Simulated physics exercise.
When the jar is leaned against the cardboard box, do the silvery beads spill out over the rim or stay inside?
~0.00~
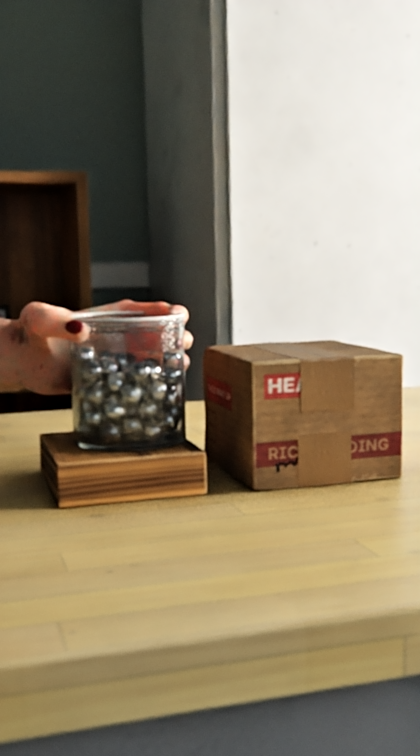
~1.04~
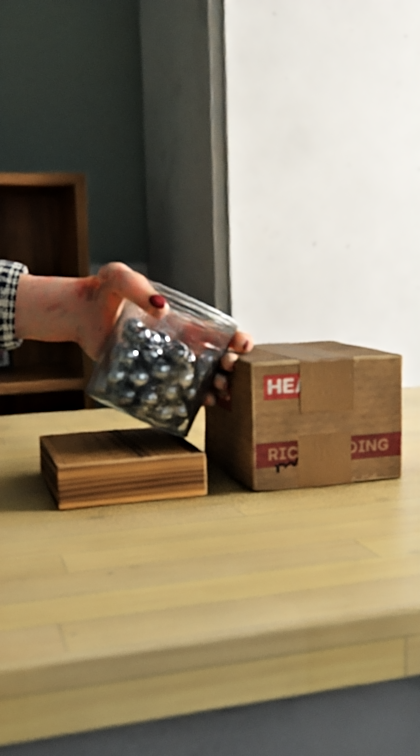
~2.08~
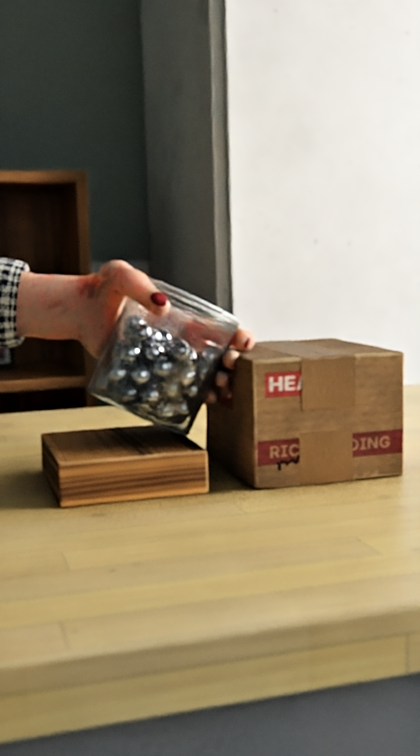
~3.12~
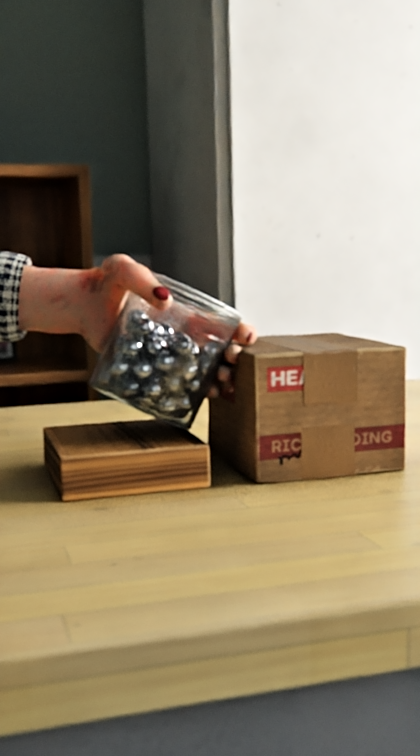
The silvery beads stay inside the jar as the hand holds it leaning against the box.
The footage shows a hand lifting a glass jar of shiny silvery beads from a small wooden block, tilting it right against a cardboard box on a pale wooden table, and holding it there, leaning, with the beads still inside.
